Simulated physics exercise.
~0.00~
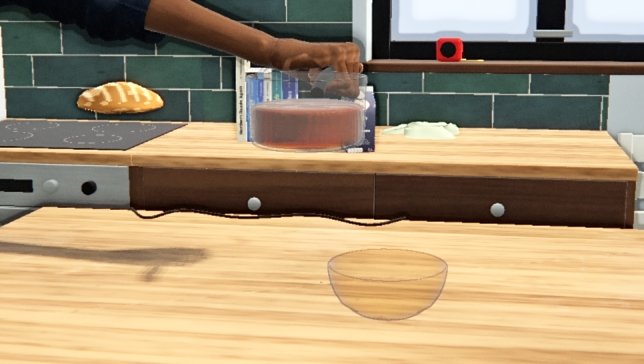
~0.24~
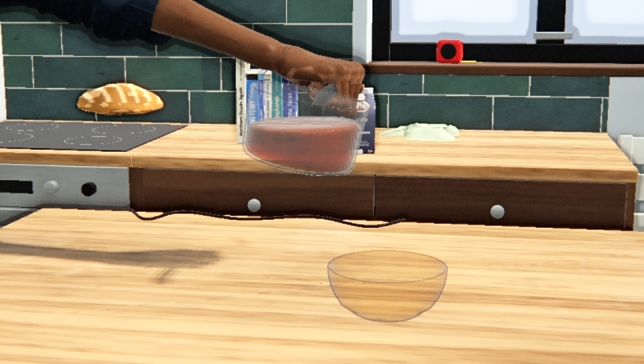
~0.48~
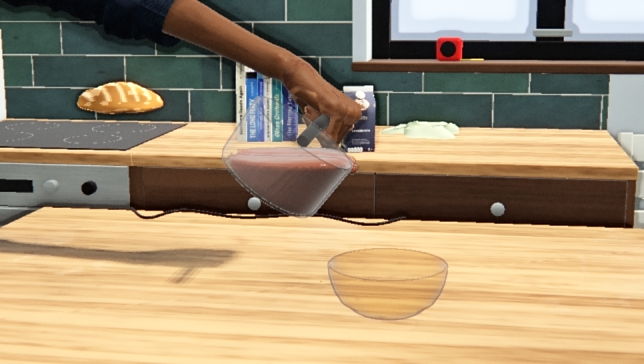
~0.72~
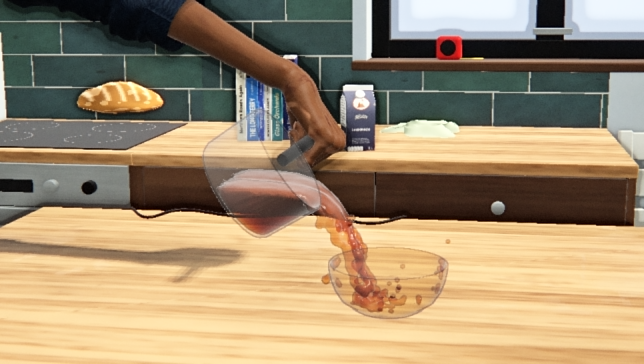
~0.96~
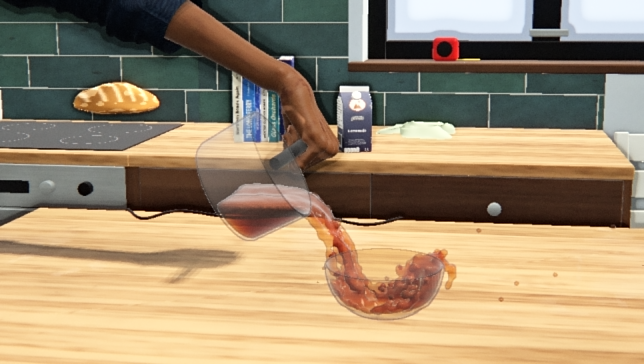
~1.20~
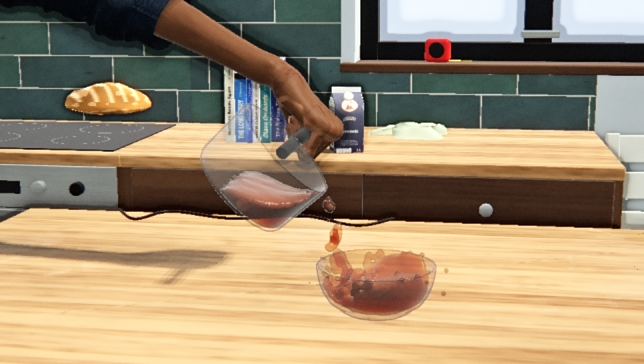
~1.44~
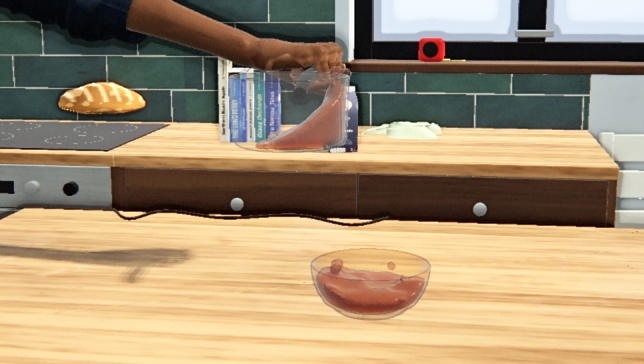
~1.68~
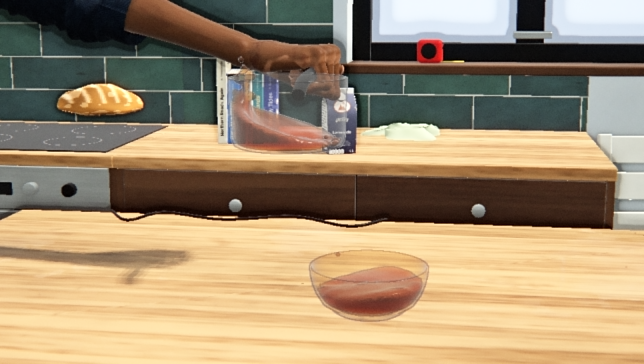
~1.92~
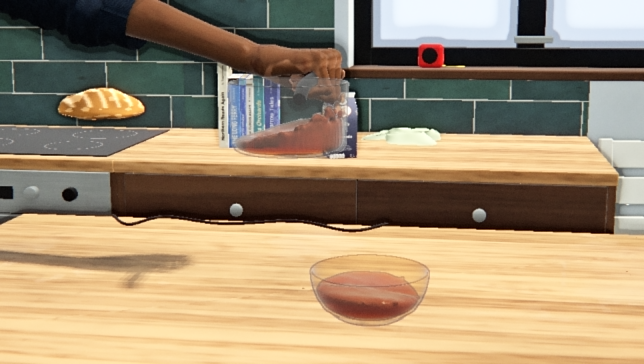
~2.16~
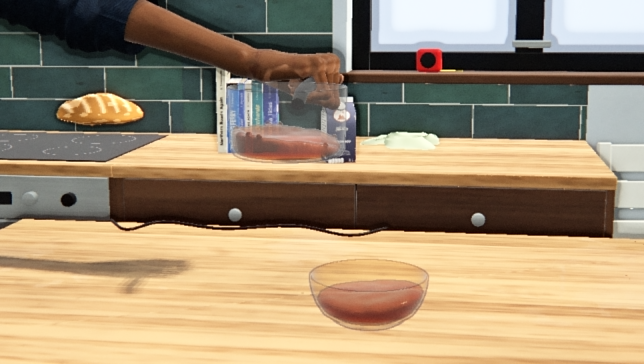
Reddish-brown liquid pouring from a clear pot tilted by a hand, splashing into a glass bowl before the pot is levelled.
